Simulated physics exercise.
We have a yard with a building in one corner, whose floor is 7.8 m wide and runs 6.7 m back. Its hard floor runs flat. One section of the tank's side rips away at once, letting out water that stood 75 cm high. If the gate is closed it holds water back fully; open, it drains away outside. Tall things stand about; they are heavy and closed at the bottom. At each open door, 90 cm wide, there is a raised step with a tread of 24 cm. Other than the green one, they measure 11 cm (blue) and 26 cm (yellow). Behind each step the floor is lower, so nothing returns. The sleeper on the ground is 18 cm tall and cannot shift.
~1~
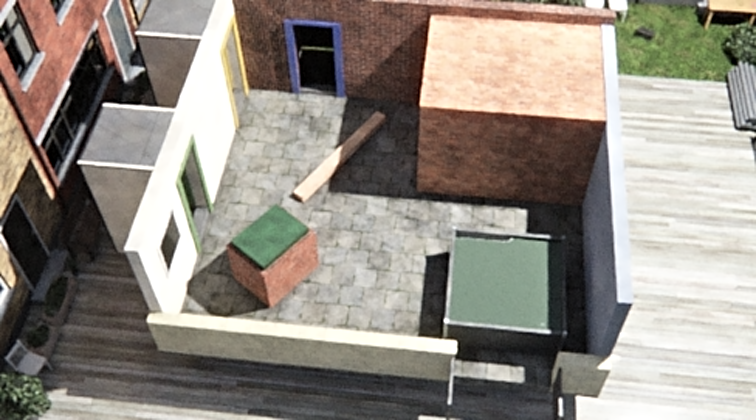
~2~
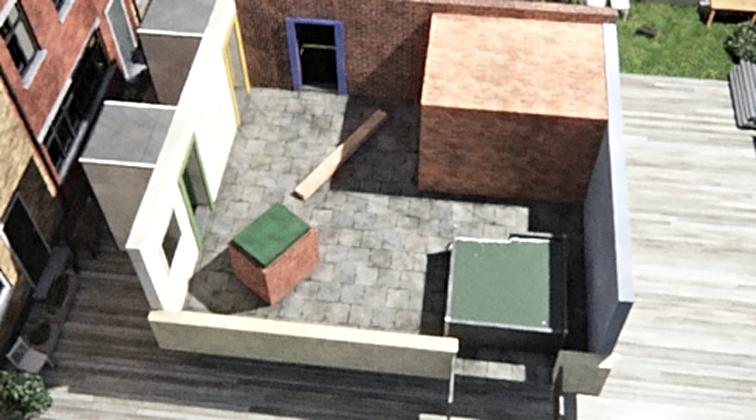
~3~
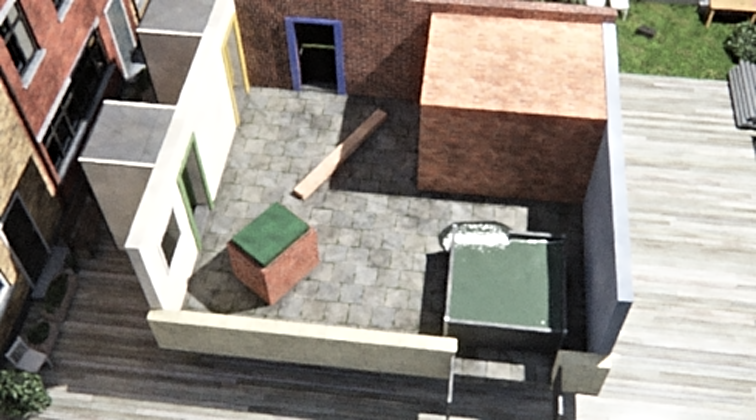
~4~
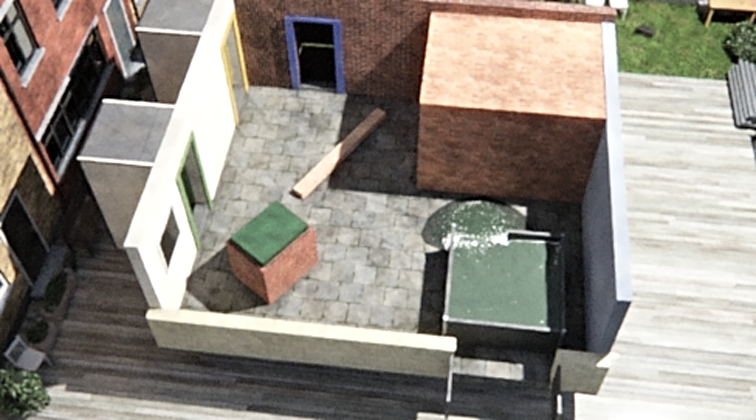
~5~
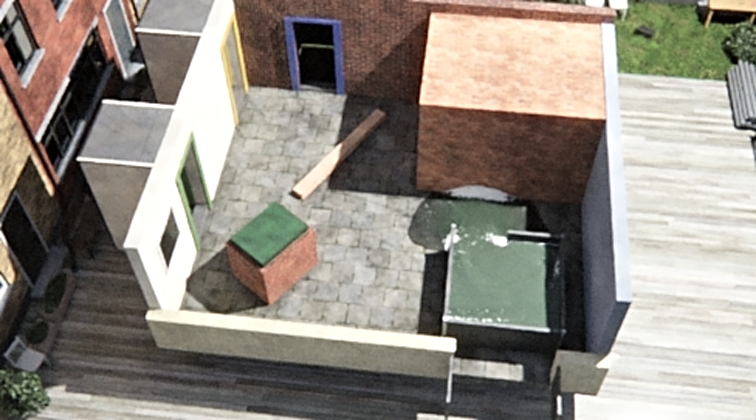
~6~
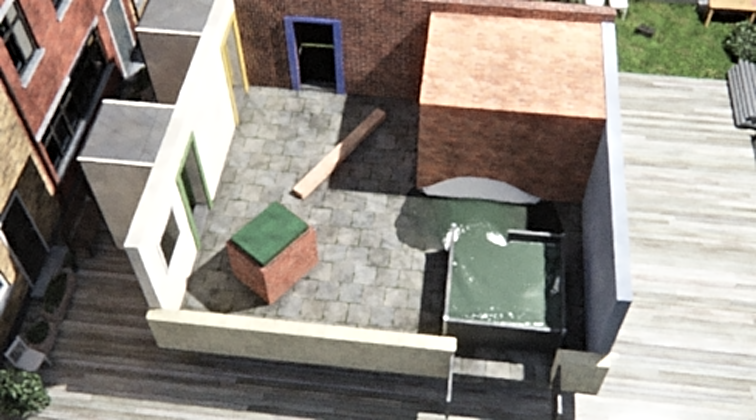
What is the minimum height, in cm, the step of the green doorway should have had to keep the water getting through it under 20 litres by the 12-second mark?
12.5 cm.
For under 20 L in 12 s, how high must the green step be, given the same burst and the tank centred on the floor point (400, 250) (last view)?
Then it needs to be around 9.0 cm high.
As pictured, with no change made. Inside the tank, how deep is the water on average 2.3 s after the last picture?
About 34 cm.
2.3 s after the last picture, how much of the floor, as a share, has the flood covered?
The wet part is about 45 per cent.
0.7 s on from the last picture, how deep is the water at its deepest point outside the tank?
51 cm.
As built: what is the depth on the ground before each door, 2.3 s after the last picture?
Blue door 0 cm, yellow door 0 cm, green door 11 cm.
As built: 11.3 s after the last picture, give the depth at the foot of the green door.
It works out to about 7.5 centimetres deep.
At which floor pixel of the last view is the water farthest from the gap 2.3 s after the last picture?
Lab note: Front tip approx. at (195, 261).
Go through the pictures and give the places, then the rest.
The tank at (506, 281) is whole and still, 75 cm deep; the green door at (196, 201) is dry, in the first frame.
The gap is on the far side, the front 0.3 m out at a hidden place; the back of the tank holds 75 cm, in the second frame.
The front is at (488, 224), 0.8 m from the gap on the far side; 0.9 m2 of floor is wet, 75 cm left at the back, in the third frame.
Water pours out on the far side and has run 1.4 m, to (477, 200); about 8 cm deep outside, 75 cm at the back, in the fourth frame.
Water pours out on the far side and has run 1.5 m, to (440, 193); about 7 cm deep outside, 72 cm at the back, in the fifth frame.
The gap is on the far side, the front 1.7 m out at (416, 190); the back of the tank holds 65 cm; the green door at (195, 197), 5.7 m from the gap, is still 4.2 m from the nearest water, in the sixth frame.
Then, 0.7 s after the last picture water covers 15 % of the floor, deepest (51 cm) near (477, 202); it has not reached the green door.
Then, 2.3 s after the last picture water covers 45 % of the floor, deepest (40 cm) near (584, 374); 11 cm at the green door, 0 litres in over its 22 cm step.
Then, 11.3 s after the last picture water covers 95 % of the floor, deepest (12 cm) near (451, 200); 7 cm at the green door, 0 litres in over its 22 cm step.
At the green door as built, the water peaked near 18 cm, 2.9 s after the last picture.
With a step of 10.5 cm, 39 litres would have come in within the 12 s; with 14.5 cm, 8 litres. So under 20 litres takes about 12.5 cm.
